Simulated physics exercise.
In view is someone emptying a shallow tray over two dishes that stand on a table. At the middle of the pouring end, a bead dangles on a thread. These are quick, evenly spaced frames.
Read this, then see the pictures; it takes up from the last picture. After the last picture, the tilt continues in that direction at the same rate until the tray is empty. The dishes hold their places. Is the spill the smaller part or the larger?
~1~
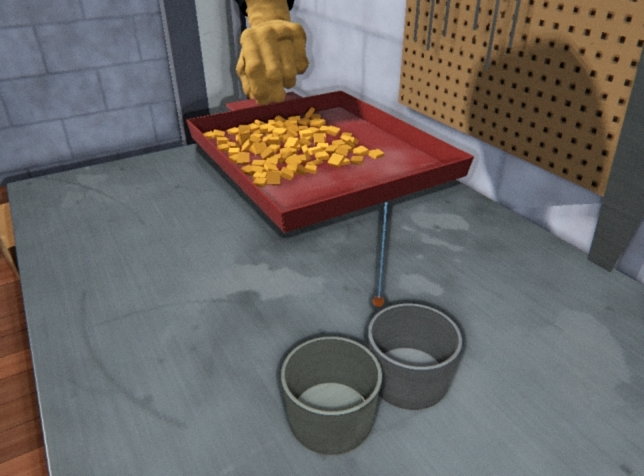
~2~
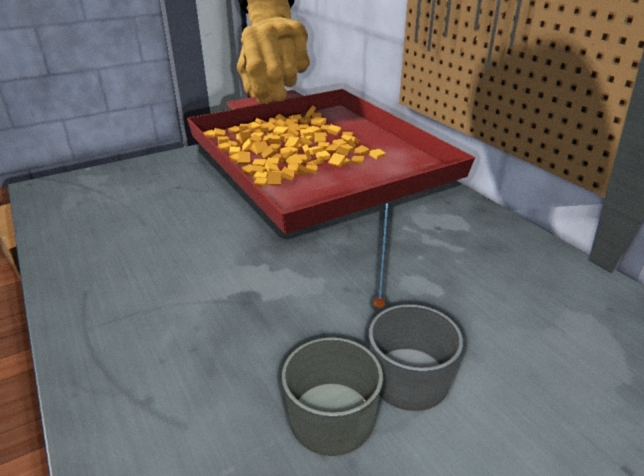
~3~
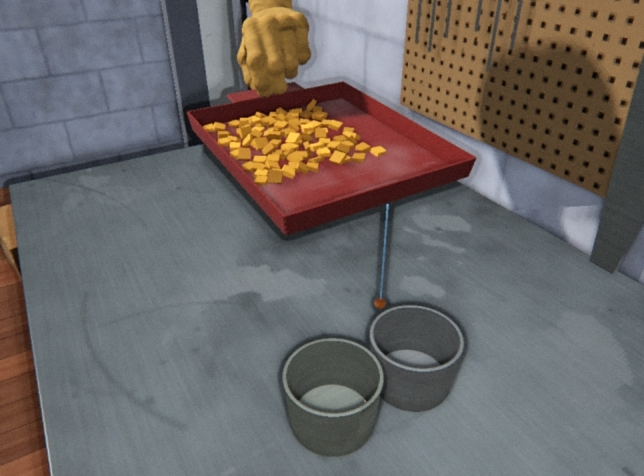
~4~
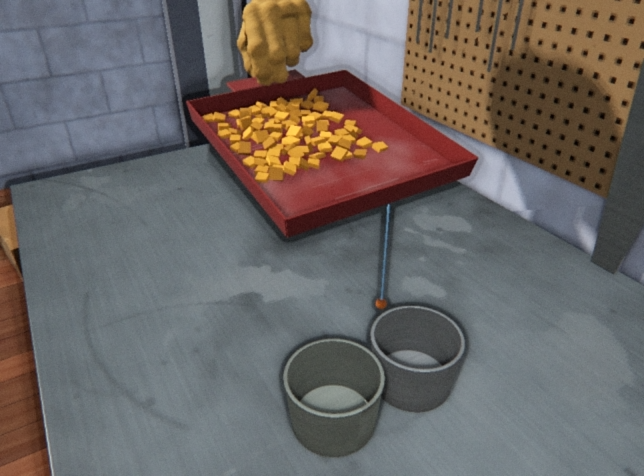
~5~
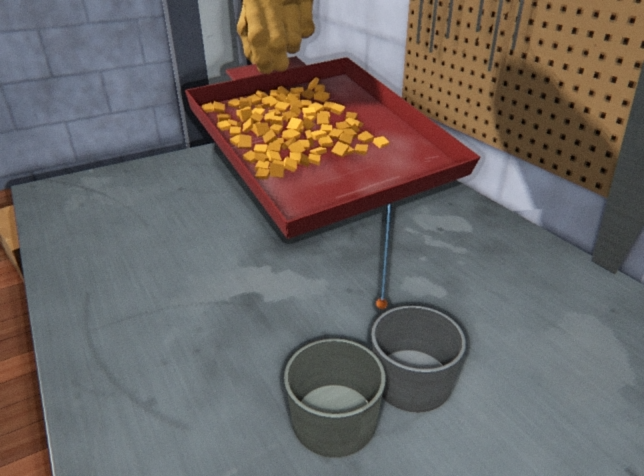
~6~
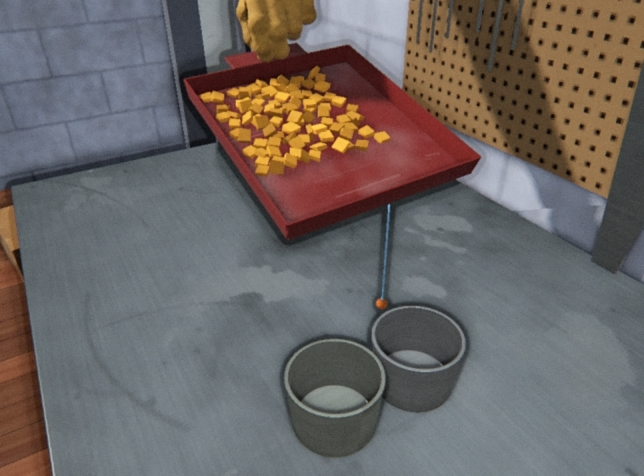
Mostly caught.
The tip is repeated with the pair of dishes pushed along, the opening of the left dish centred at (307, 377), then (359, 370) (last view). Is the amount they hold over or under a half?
Placing 1: A majority of it. Placing 2: A majority of it.
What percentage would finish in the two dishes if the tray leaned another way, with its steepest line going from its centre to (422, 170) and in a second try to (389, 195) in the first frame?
About 0 %, then 70 %.
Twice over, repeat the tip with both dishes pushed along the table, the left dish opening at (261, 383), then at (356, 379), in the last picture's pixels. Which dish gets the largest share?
The one at right, then the one at left.
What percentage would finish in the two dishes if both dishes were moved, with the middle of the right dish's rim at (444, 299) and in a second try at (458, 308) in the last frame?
First position: Some 20 %; second position: Some 40 %.
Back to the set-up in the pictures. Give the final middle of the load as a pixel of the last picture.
Around (344, 406), give or take.
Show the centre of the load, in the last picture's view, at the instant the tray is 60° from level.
Check around (337, 199) in the last picture.
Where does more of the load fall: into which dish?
The one at left ends up fuller.
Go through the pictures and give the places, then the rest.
In the first picture, corners of the pouring end at (284, 210) and (469, 156), level; middle of the load at (274, 142), small crackers; left dish at (357, 426); right dish at (441, 382); bead on its thread at (379, 301).
In the second picture, corners of the pouring end at (285, 211) and (471, 157), level; middle of the load at (274, 141).
In the third picture, corners of the pouring end at (286, 214) and (472, 157), tipped barely, lowest at the left corner; middle of the load at (275, 136).
In the fourth picture, corners of the pouring end at (287, 216) and (474, 157), tipped a little, lowest at the left corner; middle of the load at (276, 129).
In the fifth picture, corners of the pouring end at (288, 219) and (476, 156), tipped a little, lowest at the left corner; middle of the load at (276, 121).
In the sixth picture, corners of the pouring end at (289, 221) and (477, 156), tipped clearly, lowest at the left corner; middle of the load at (276, 114); left dish at (361, 428); right dish at (445, 384).
Soon after the last picture, tray tipped steeply; nearly all on the tray; a stray few in the air.
A little later, tray tipped right over; most on the tray; a small part in the left dish; a stray few in the right dish; a small part outside both; a small part in the air.
Later still, tray tipped past a quarter turn; about two thirds in the left dish; about a quarter in the right dish; a small part outside both.
At rest, tray tipped past a quarter turn; about two thirds in the left dish; about a quarter in the right dish; a small part outside both.
